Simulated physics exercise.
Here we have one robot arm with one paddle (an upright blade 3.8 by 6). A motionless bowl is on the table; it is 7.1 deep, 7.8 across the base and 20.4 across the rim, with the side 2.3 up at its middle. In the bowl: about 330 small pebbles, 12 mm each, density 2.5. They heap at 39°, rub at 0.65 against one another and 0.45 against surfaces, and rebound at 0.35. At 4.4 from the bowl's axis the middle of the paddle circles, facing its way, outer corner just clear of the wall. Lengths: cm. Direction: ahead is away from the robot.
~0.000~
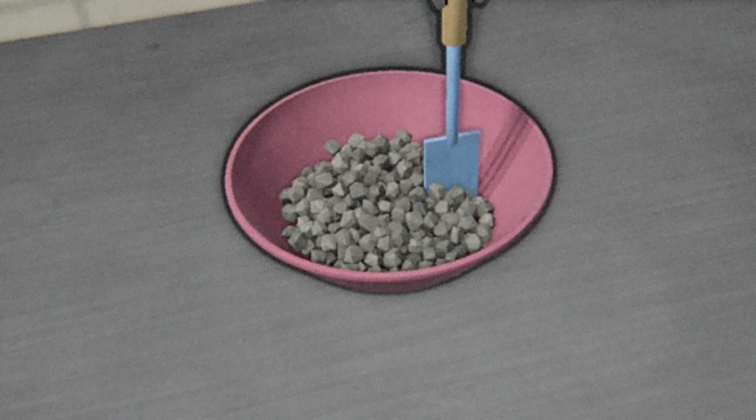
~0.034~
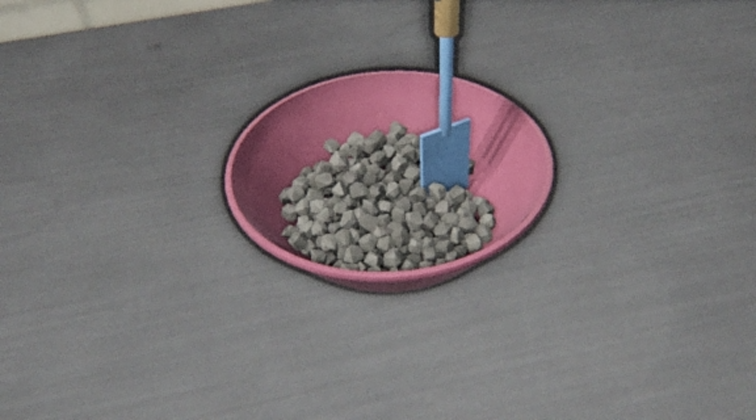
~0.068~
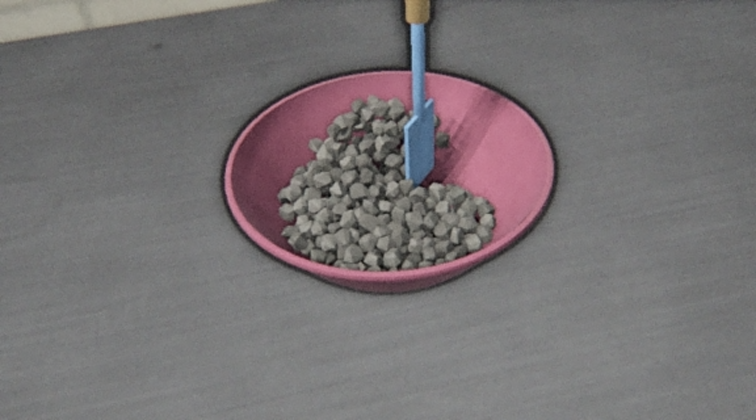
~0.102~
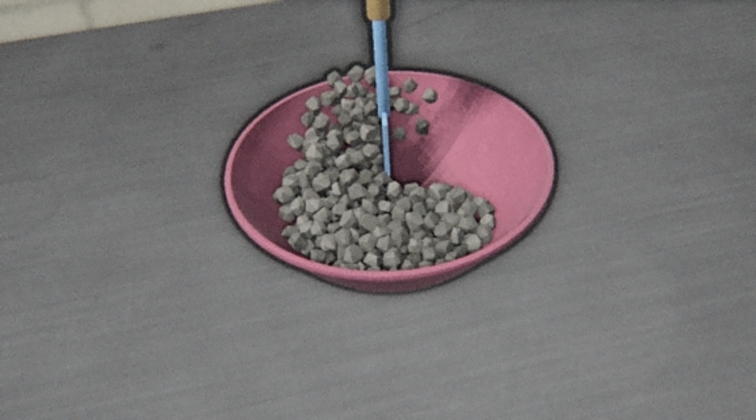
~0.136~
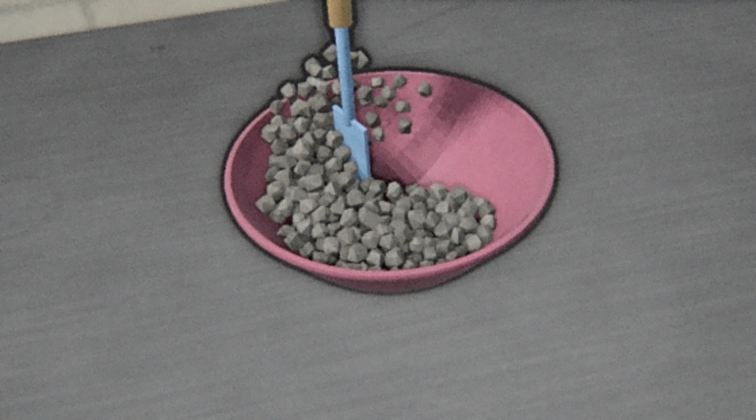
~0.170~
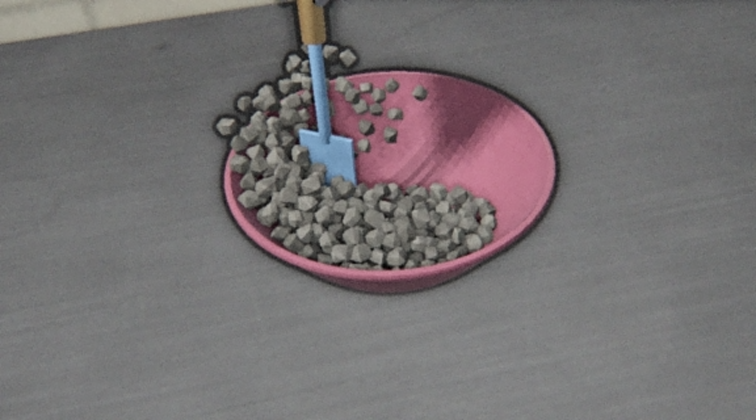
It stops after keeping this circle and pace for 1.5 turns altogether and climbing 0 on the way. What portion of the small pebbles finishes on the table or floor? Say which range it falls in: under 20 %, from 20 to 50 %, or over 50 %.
It falls from 20 to 50 %.
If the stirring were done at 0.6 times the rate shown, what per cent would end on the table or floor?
I'd say about 5 %.
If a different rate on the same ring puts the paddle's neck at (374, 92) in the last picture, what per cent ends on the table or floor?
About 10 per cent.
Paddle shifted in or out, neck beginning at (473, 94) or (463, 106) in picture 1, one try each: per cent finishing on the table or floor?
Roughly 30 % and 35 %.
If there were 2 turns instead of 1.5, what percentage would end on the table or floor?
In that case some 40 per cent.
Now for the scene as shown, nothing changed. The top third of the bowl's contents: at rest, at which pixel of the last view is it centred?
(341, 242).
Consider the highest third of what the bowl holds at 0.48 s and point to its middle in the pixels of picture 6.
At about (393, 114).
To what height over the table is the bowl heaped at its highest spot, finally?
Measured height: Some 7.0 cm.
After 0.32 s, 296° round, highest piece 10 above the table; 280 in the bowl, 18 on the table or floor, 33 in flight or on the tool.
After 0.48 s, 86° round, highest piece 11 above the table; 236 in the bowl, 70 on the table or floor, 25 in flight or on the tool.
After 0.76 s, 180° round, highest piece 7 above the table; 219 in the bowl, 112 on the table or floor.
After 1.46 s, 180° round, highest piece 7 above the table; 219 in the bowl, 112 on the table or floor.
At rest, 219 in the bowl, 112 on the table or floor. That is 34 % on the table or floor.
